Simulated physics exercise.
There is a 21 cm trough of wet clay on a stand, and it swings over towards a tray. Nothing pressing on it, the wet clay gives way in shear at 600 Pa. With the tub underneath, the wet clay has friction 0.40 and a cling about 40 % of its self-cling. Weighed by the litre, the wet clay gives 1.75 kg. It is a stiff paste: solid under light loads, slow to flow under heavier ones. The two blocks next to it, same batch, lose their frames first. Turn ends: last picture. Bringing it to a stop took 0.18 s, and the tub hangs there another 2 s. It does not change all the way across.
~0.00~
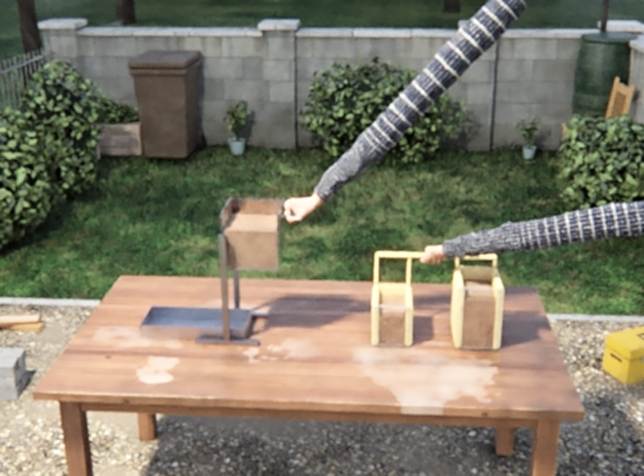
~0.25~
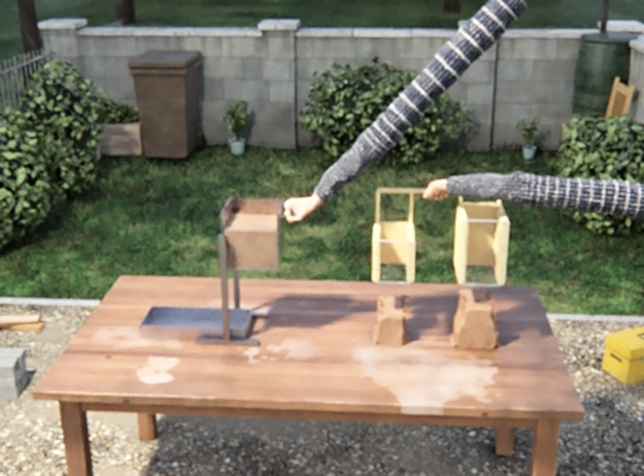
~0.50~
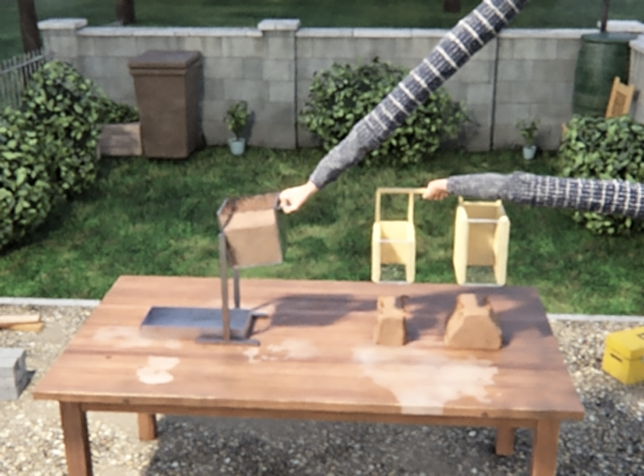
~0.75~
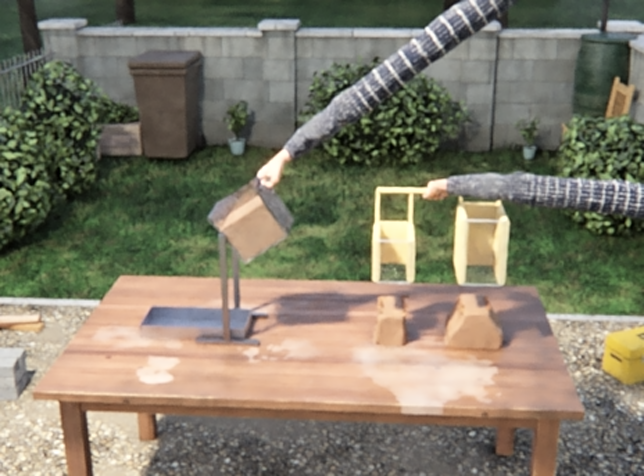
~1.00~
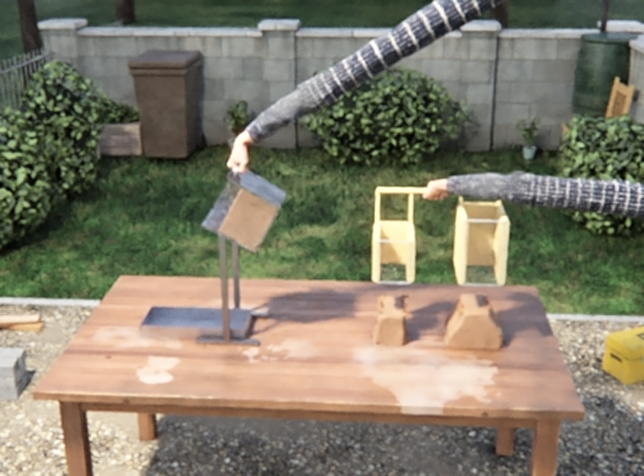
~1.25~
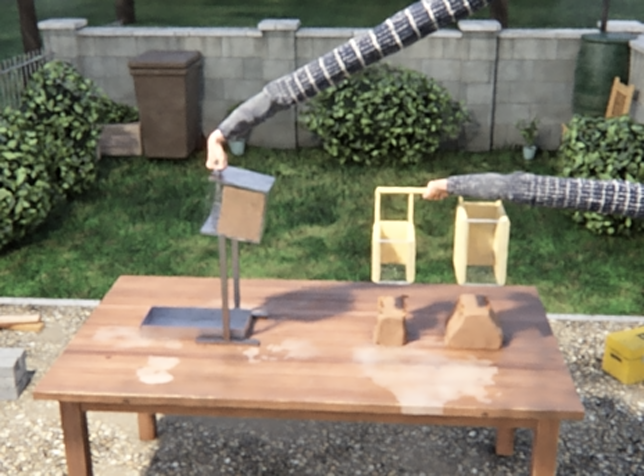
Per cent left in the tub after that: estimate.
Roughly 100 percent.
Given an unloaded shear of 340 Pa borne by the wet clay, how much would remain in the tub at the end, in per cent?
That comes out at roughly 90 %.
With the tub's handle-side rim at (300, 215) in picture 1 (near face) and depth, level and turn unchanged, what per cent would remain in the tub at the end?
Some 70 per cent, I reckon.
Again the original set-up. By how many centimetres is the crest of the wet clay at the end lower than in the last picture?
Roughly 1 cm.
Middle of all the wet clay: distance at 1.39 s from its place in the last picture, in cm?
The distance comes to some 0 cm.
By 1.39 s, the tub is at 79 degrees and holds 100 %.
By 1.56 s, the tub is at 79 degrees and holds 100 %.
By 1.73 s, the tub is at 79 degrees and holds 100 %.
By 1.90 s, the tub is at 79 degrees and holds 100 %.
By 3.25 s, at the end, the tub is at 79 degrees and holds 100 %.
